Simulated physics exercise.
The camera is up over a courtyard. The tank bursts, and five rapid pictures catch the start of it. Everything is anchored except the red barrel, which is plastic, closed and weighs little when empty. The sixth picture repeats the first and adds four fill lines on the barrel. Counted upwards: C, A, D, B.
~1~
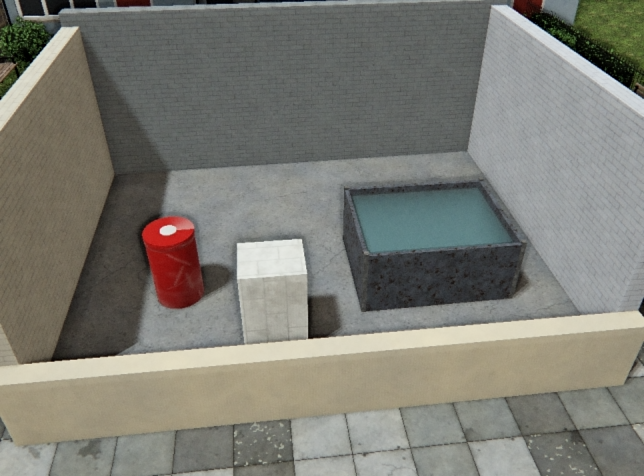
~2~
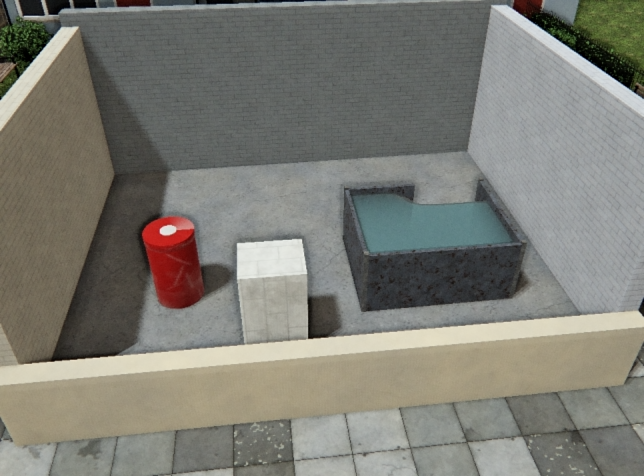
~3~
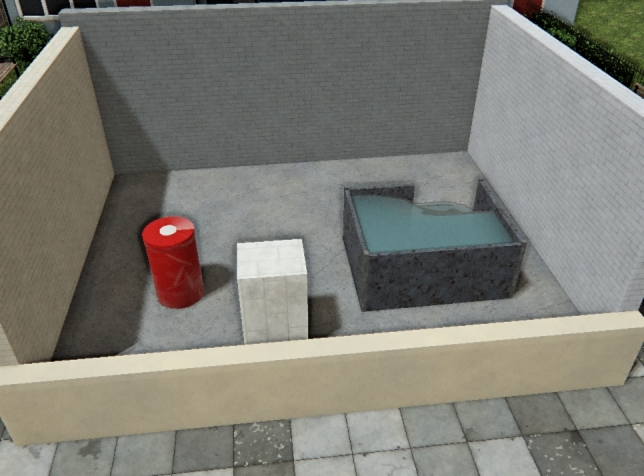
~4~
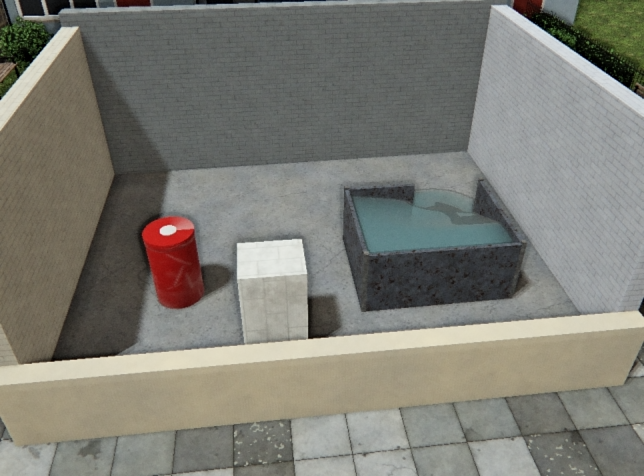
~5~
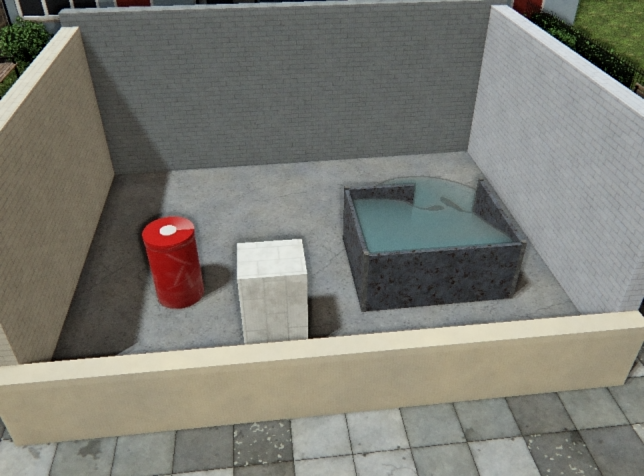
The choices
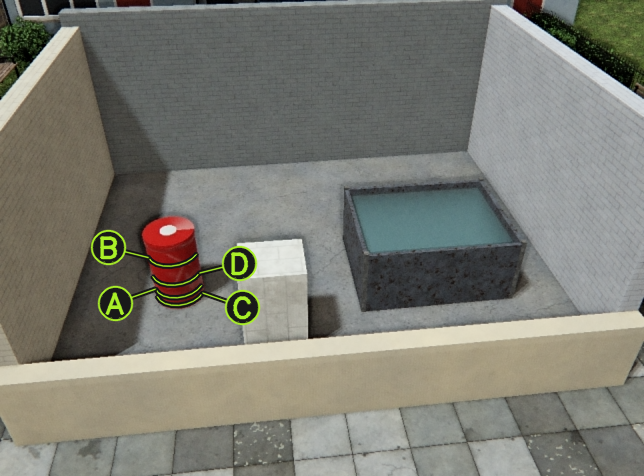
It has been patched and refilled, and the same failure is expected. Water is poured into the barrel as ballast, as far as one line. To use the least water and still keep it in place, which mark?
Use line C.
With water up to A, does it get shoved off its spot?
No, not at all.
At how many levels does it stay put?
All of them.
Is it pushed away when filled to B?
No.
On the marked copy, A at (177, 297); B at (171, 266); C at (178, 305); D at (174, 285); from the bottom up C, A, D, B.
Choosing A, it does not move.
Choosing B, it does not move.
Choosing C, it does not move.
Choosing D, it does not move.
